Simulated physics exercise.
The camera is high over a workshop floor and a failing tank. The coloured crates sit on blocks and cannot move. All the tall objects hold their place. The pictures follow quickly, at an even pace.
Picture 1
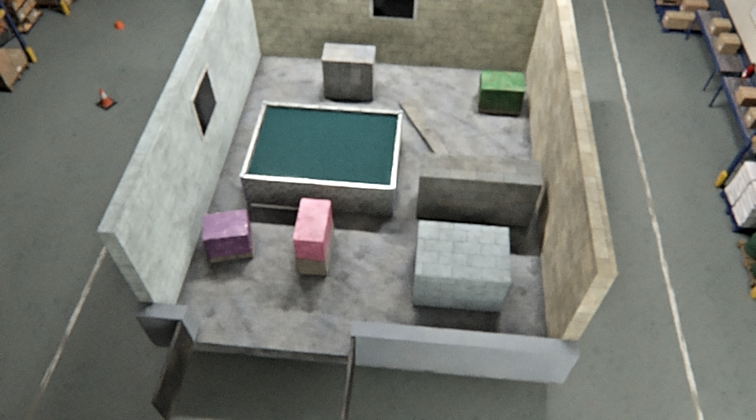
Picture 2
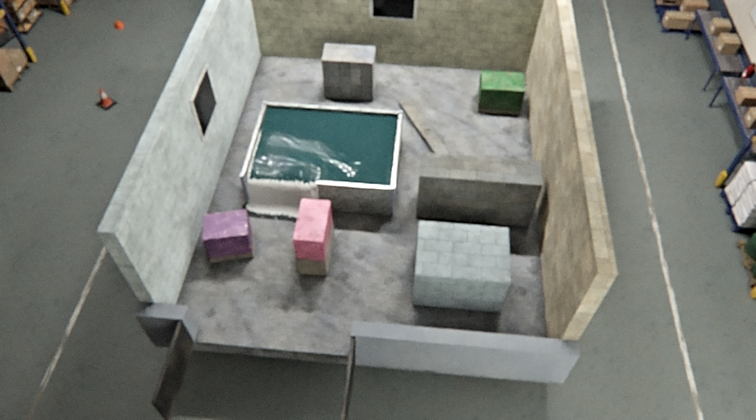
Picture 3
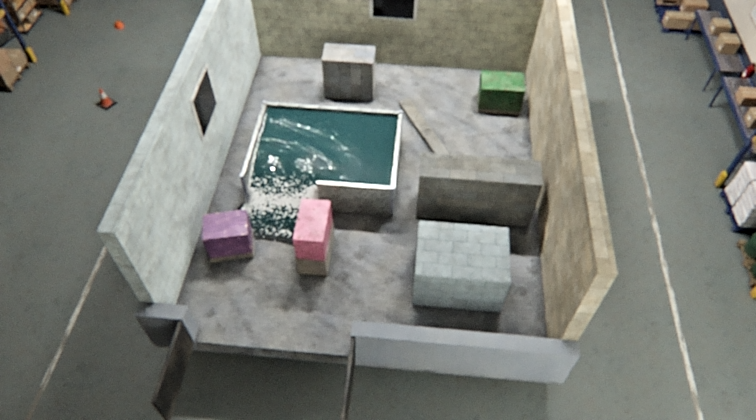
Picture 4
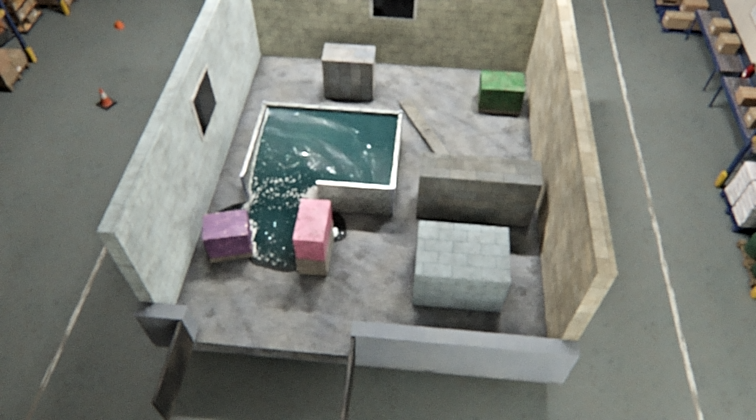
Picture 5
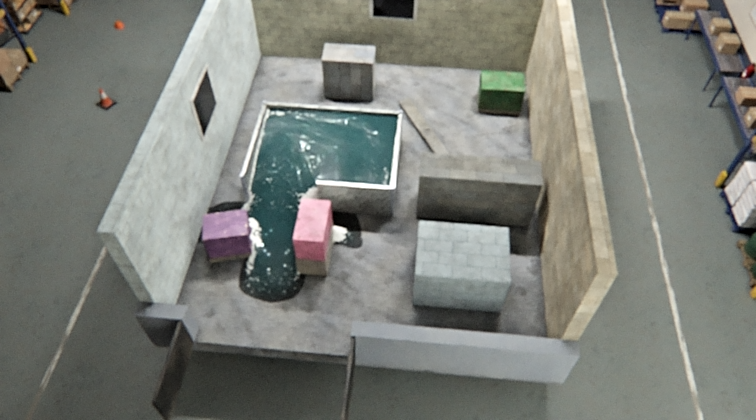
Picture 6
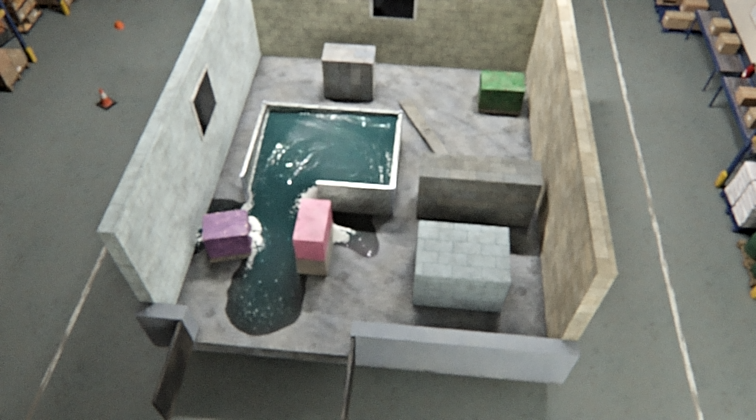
Water tank in a roofless walled room pouring dark green water through its front, the stream spreading between purple and pink blocks.
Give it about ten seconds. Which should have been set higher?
One by one: The green crate keeps dry; the pink crate keeps dry; the purple crate is soaked.
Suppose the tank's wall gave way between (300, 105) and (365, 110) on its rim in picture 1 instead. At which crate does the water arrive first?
I say the green-painted one.
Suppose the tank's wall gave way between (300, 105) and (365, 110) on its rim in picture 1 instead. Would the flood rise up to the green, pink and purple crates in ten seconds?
My reading: The green crate is wetted, the pink crate is safe, the purple crate is soaked.
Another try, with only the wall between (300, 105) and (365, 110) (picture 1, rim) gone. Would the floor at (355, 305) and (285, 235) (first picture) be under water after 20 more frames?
In turn: Dry, not flooded.
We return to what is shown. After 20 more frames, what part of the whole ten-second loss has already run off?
Some 50 per cent.
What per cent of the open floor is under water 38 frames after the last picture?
Close to 60 %.
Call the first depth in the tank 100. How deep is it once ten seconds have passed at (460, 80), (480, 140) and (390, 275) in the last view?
About 2, 2 and 2 per cent.
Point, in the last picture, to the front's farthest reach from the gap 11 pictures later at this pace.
Roughly at (513, 227).
A moment on, water covers 25 % of the floor; the green crate not reached, the pink crate water round its plinth, the purple crate water round its plinth.
Next, water covers 35 % of the floor; the green crate not reached, the pink crate water round its plinth, the purple crate water round its plinth.
Then, water covers 40 % of the floor; the green crate not reached, the pink crate water round its plinth, the purple crate water round its plinth.
Later, water covers 60 % of the floor; the green crate not reached, the pink crate water round its plinth, the purple crate water round its plinth.
In the end, water covers 75 % of the floor; the green crate stayed above the water, the pink crate stayed above the water, the purple crate was topped.
